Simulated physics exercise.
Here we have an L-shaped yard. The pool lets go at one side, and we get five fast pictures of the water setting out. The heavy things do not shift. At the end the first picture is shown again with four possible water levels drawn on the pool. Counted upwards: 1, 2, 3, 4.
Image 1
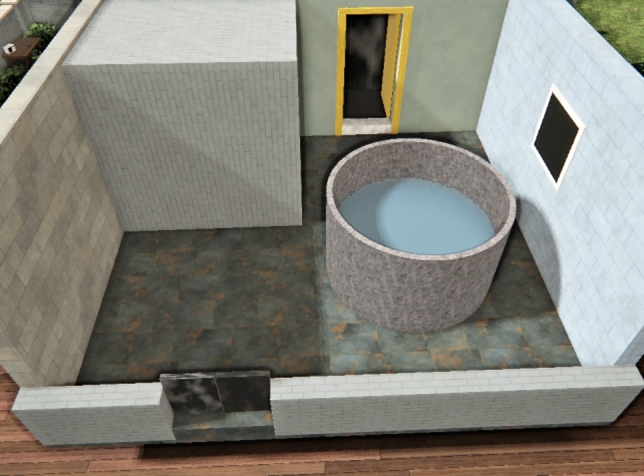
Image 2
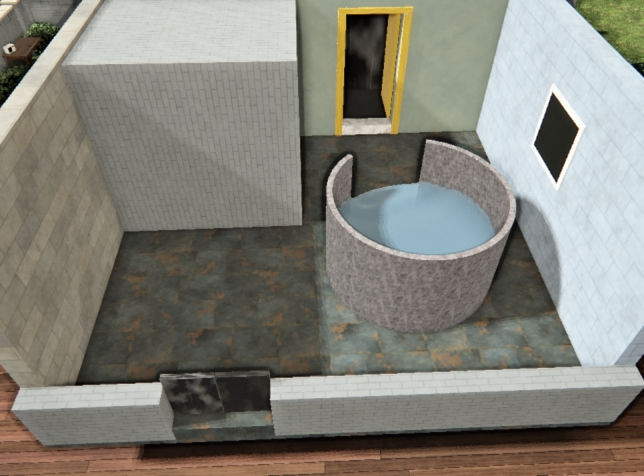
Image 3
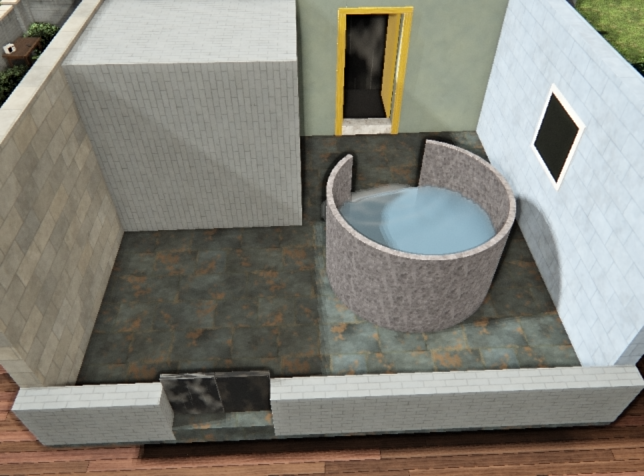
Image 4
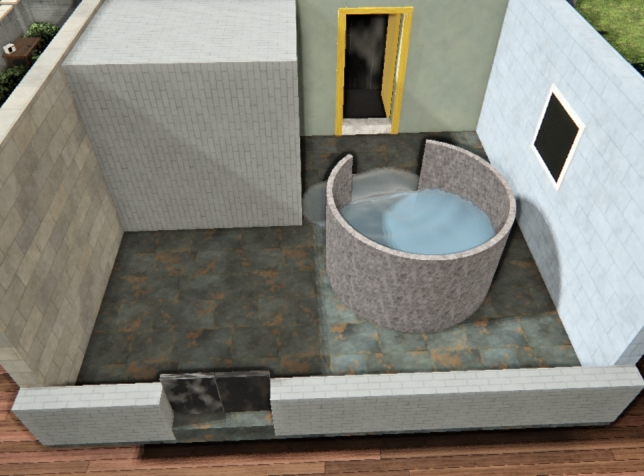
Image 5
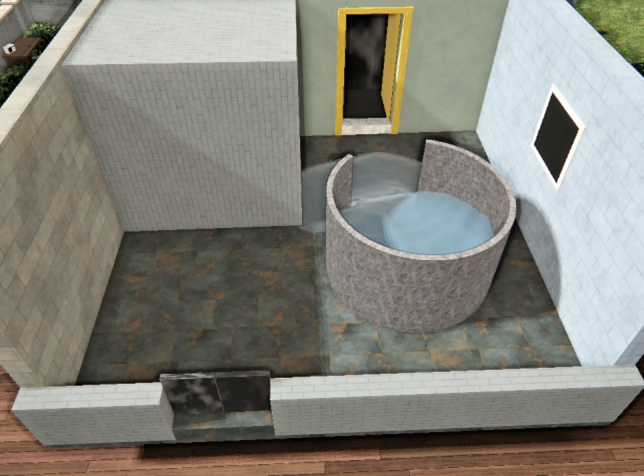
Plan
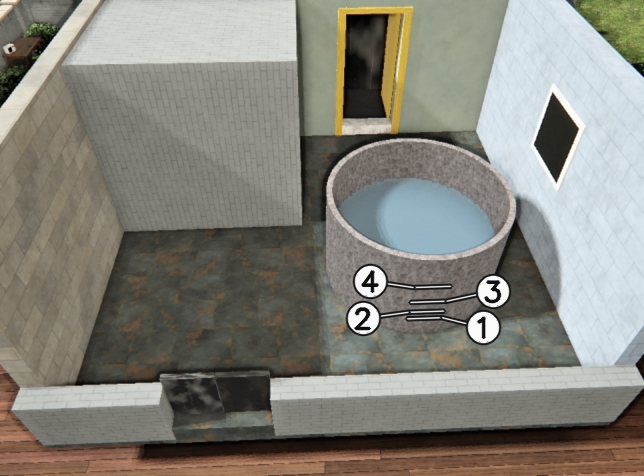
In an L-shaped walled yard with a yellow doorway, a round stone pool sat full of still water until a gap opened in its back wall, and water poured out across the dark floor behind it.
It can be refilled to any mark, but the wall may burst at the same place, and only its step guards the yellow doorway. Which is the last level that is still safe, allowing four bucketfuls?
Take 2.
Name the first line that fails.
3.
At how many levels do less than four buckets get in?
Two.
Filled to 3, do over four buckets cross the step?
Yes.
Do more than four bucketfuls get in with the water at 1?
No, that is safe.
In white, 1 at (424, 318); 2 at (426, 311); 3 at (428, 301); 4 at (432, 286); from the bottom up 1, 2, 3, 4.
If 1 is chosen, nothing gets over.
If 2 is chosen, a bucket or two gets in.
If 3 is chosen, about 9 bucketfuls get in.
If 4 is chosen, dozens of bucketfuls pour in.
